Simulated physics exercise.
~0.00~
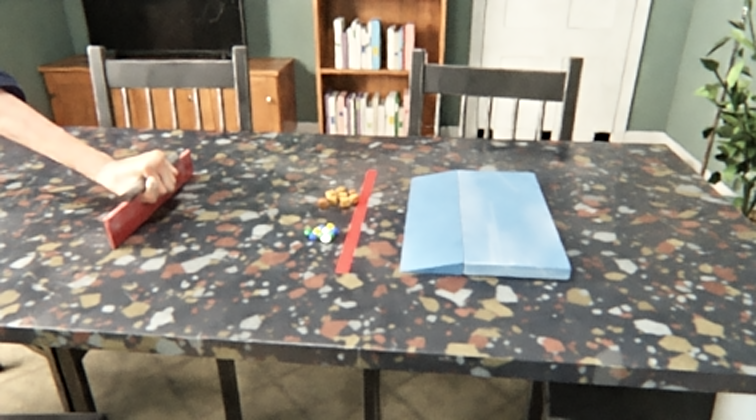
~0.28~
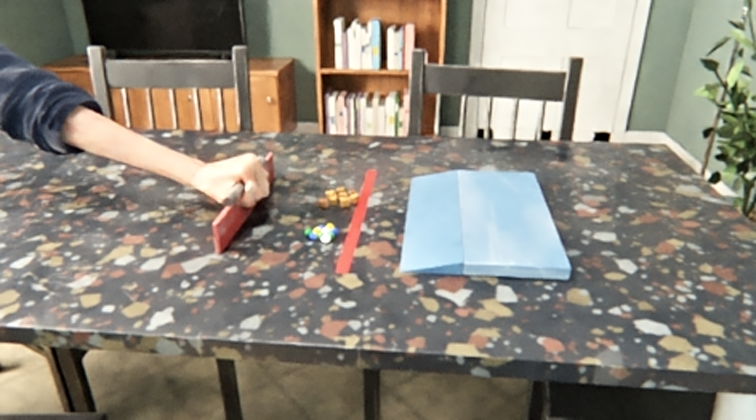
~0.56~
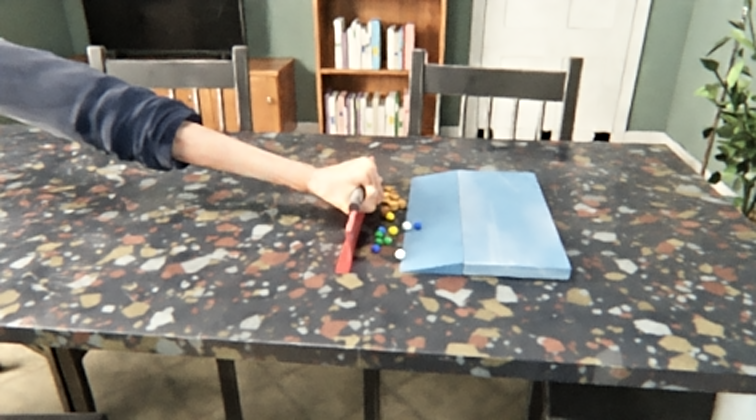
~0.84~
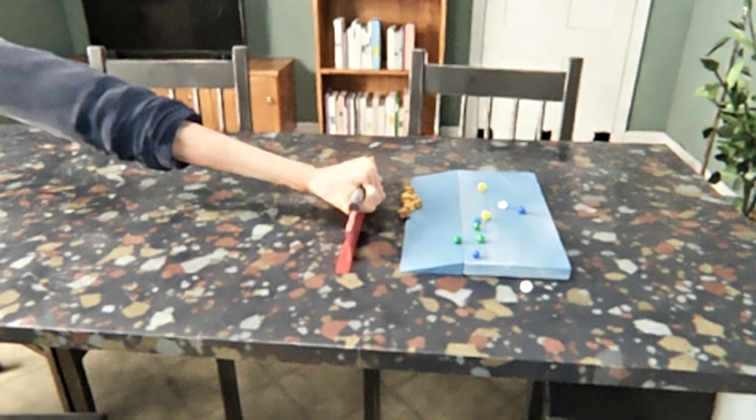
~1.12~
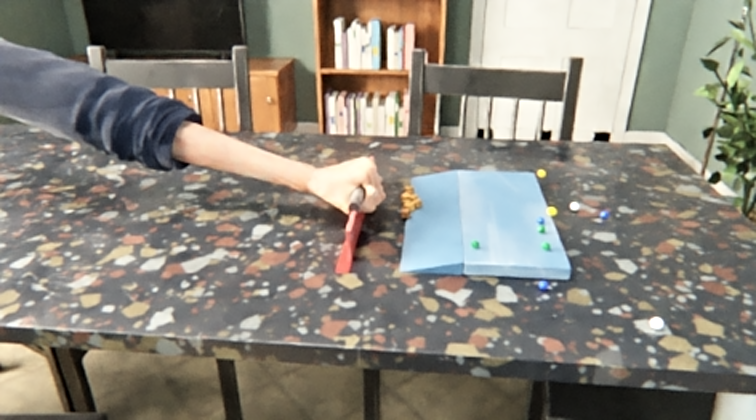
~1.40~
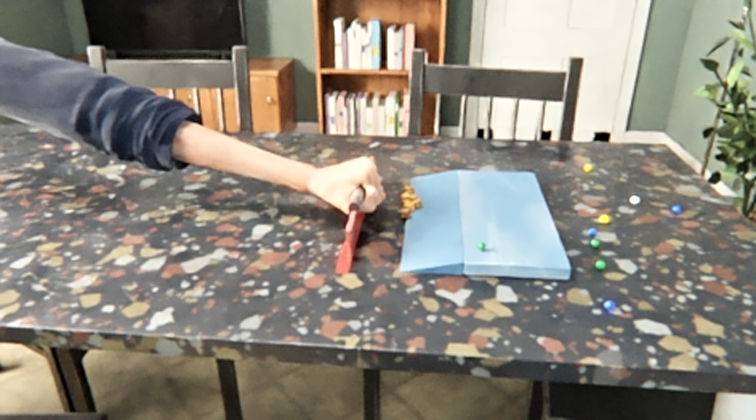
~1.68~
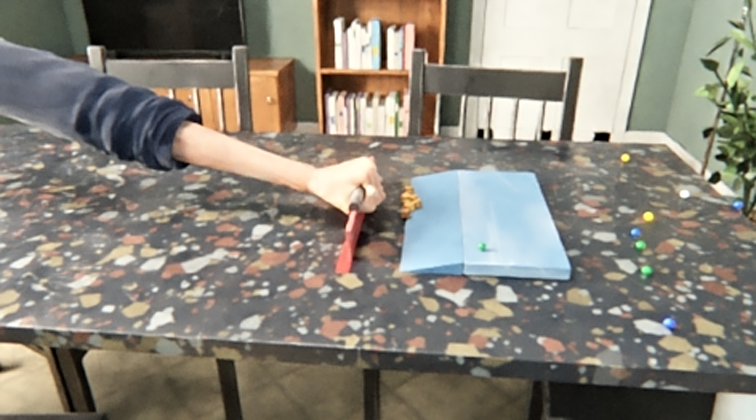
A hand in a dark blue sleeve grips a red scraper at the left of a dark speckled table, seen from the front and slightly above in a room with chairs and a bookcase. Small orange-brown pieces and, nearer, colourful beads lie before a strip of red tape and a pale blue ramp. The hand pushes the scraper right, sweeping both lots along, and stops at the tape. The beads roll on up the ramp and scatter over the tabletop beyond, except one green piece that stays on the blue surface. The brownish pieces end bunched at the ramp's left edge.
